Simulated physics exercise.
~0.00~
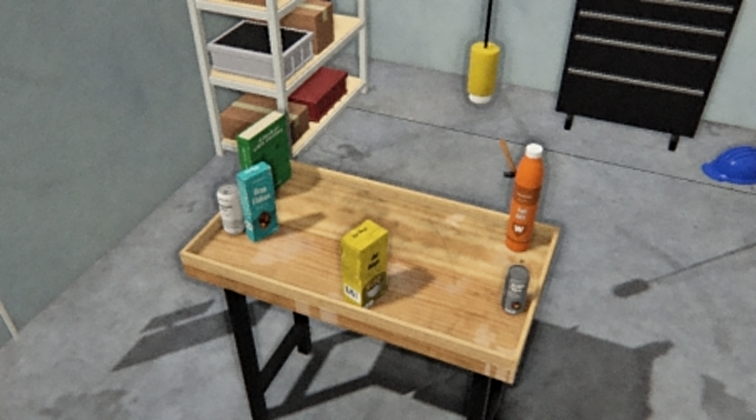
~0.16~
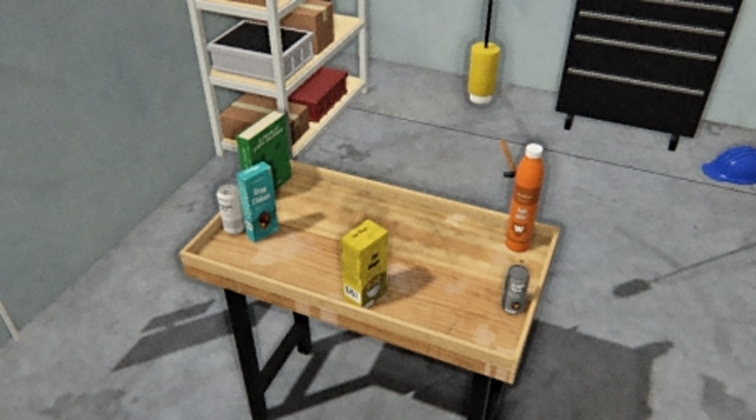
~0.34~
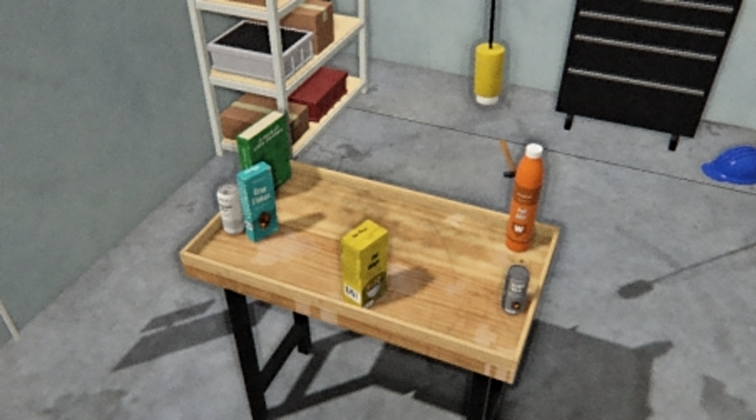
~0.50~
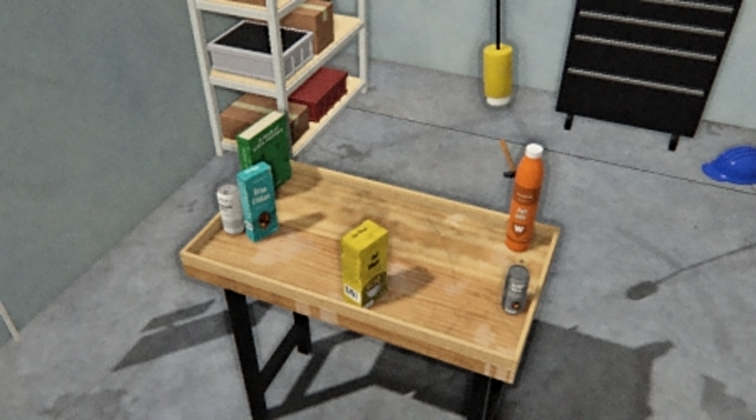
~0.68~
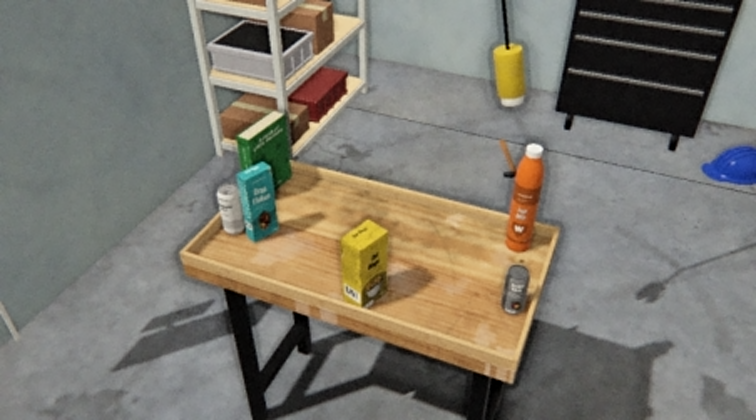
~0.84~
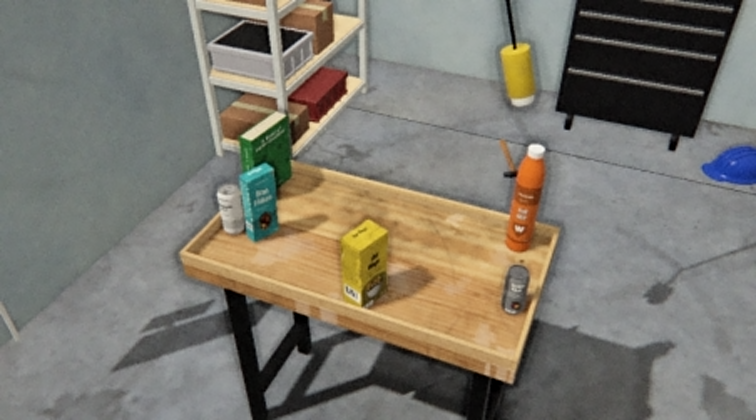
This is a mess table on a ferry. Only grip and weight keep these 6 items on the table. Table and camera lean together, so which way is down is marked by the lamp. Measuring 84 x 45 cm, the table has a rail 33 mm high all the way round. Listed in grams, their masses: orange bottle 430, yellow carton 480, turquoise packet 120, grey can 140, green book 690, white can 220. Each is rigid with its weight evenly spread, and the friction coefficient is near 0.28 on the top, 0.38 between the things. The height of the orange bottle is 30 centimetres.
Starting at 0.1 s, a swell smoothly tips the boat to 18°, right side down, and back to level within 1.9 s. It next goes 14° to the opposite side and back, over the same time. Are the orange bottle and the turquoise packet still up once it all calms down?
My prediction: The orange bottle can't hold its balance, the turquoise packet can't hold its balance.
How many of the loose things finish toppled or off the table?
I get 3.
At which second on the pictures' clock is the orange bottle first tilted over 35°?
Time: Roughly 1.2 s.
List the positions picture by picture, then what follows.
Boat level; orange bottle (526, 199); turquoise packet (259, 203), in the first frame.
Boat level; green book (266, 158); white can (231, 210), in the second frame.
Floor tilted 3°, right side down; yellow carton (365, 267); grey can (515, 290), in the third frame.
Floor tilted 7°, right side down; green book (266, 158); white can (231, 210), in the fourth frame.
Floor tilted 12°, right side down; yellow carton (365, 267); grey can (515, 290), in the fifth frame.
Floor tilted 16°, right side down; orange bottle (527, 199); turquoise packet (260, 204) tipped 3° from how it sat, in the sixth frame.
After 1.14 s, floor tilted 18°, right side down; turquoise packet on its side near (294, 245); orange bottle tipped 23° from how it sat near (551, 205); green book tipped 68° from how it sat.
After 1.34 s, floor tilted 14°, right side down; orange bottle now off the table; turquoise packet on its side near (331, 268); green book on its side.
After 1.54 s, floor tilted 9°, right side down; turquoise packet on its side near (353, 275); green book on its side; yellow carton slid 8 cm.
At rest (4.4 s), off the table and tipped over, orange bottle; tipped over on the table, turquoise packet and green book; not toppled but over 5 cm from the start, yellow carton; the other 2 in place, give or take 5 cm. In the last view, turquoise packet near (354, 275).
